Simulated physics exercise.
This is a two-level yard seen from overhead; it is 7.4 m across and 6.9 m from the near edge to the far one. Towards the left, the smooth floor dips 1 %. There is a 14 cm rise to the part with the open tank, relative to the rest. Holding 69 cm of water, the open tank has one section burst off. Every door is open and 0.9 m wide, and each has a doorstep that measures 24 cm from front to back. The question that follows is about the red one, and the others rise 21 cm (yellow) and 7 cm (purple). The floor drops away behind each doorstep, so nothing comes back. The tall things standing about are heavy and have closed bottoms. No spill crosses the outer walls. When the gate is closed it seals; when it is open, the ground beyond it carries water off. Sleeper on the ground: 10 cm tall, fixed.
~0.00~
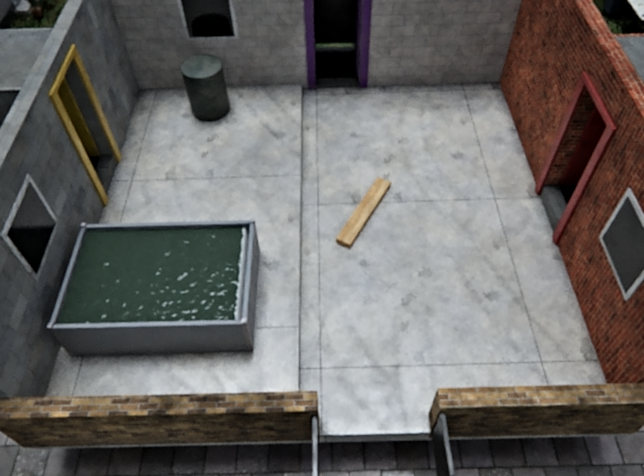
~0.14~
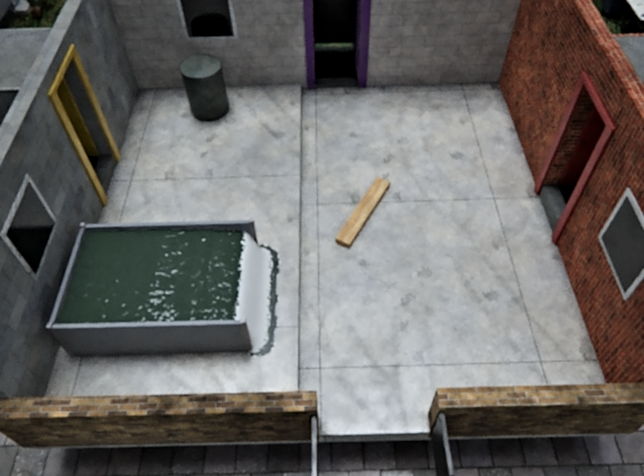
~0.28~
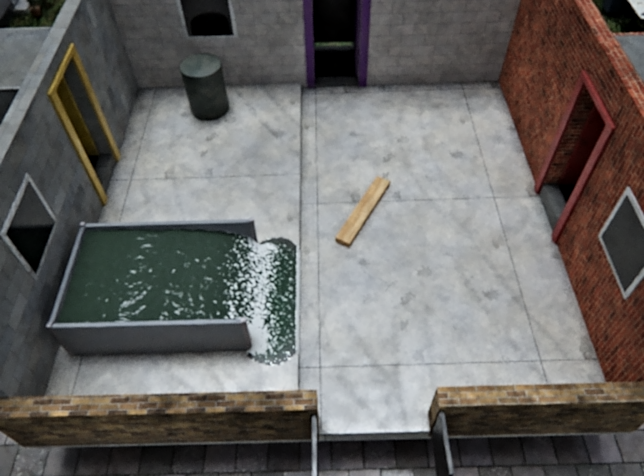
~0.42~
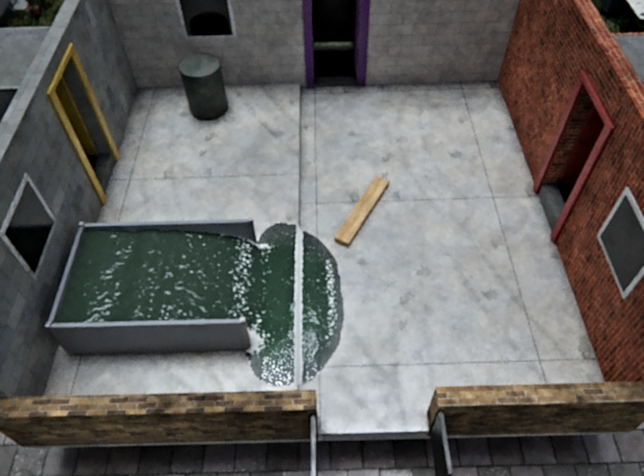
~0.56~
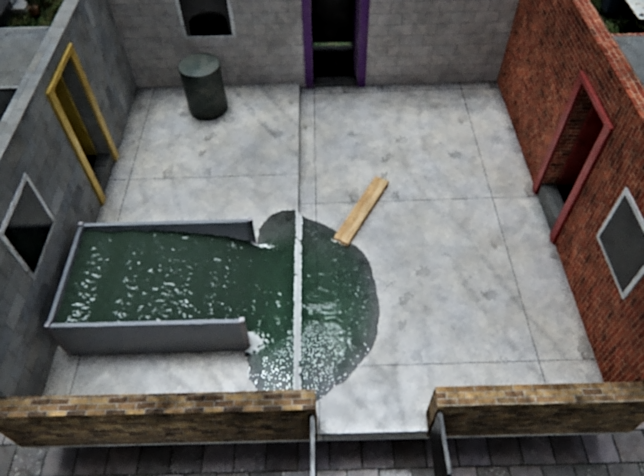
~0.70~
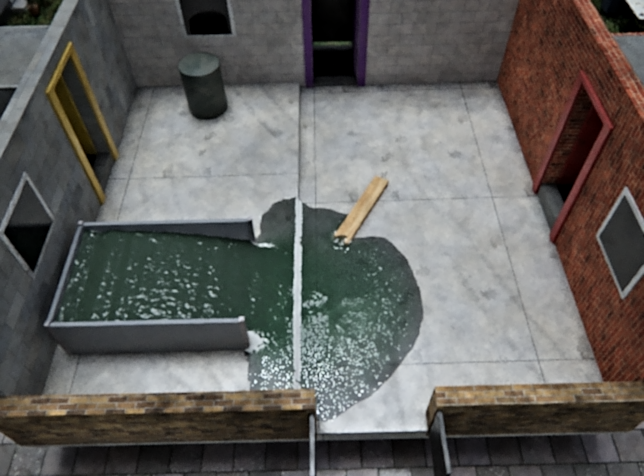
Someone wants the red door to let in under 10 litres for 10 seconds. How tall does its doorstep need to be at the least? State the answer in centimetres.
It would need to be roughly 19 cm high.
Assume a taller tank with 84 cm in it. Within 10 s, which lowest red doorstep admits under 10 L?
Then around 24 centimetres.
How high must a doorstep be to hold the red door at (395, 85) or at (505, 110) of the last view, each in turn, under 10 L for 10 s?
10.0 and 8.0 cm.
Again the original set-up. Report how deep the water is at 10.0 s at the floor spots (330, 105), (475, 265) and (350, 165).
Respectively 11 cm, 3 cm and 9 cm.
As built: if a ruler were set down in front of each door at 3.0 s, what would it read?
The yellow door has 0 cm, the red door 22 cm and the purple door 0 cm.
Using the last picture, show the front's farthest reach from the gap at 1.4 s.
Look about (581, 320) in the last picture.
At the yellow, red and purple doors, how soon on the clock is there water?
Yellow not in the 10 s, red 1.6 s, purple 3.2 s.
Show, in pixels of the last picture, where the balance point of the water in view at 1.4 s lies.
(249, 293).
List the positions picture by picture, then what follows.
The open tank at (160, 274) is whole and still, 69 cm deep; the red door at (567, 172) is dry, in the first frame.
The front is at (267, 345), 0.2 m from the gap at (251, 290); 0.3 m2 of floor is wet, 69 cm left at the back, in the second frame.
The front is at (297, 343), 0.7 m from the gap at (251, 290); 1.2 m2 of floor is wet, 69 cm left at the back, in the third frame.
Water pours out at (250, 291) and has run 1.3 m, to (338, 317); about 10 cm deep outside, 69 cm at the back, in the fourth frame.
The front is at (374, 305), 1.8 m from the gap at (249, 291); 4.2 m2 of floor is wet, 69 cm left at the back, in the fifth frame.
Water pours out at (249, 291) and has run 2.4 m, to (416, 317); about 6 cm deep outside, 64 cm at the back; the red door at (564, 171), 5.0 m from the gap, is still 2.6 m from the nearest water, in the sixth frame.
After 1.4 s water covers 30 % of the floor, deepest (28 cm) near (267, 302); it has not reached the red door.
After 3.0 s water covers 55 % of the floor, deepest (34 cm) near (552, 394); 22 cm at the red door, 0 litres in over its 27 cm doorstep.
After 10.0 s water covers 65 % of the floor, deepest (16 cm) near (305, 183); 2 cm at the red door, 0 litres in over its 27 cm doorstep.
At the red door as built, the water arrived by 1.7 s and peaked near 23 cm at 2.6 s.
Run again over the same 10 s with other heights there, 29 litres in over 15.5 cm, 4 litres over 21 cm. The limit of 10 litres is kept from about 19 cm up.
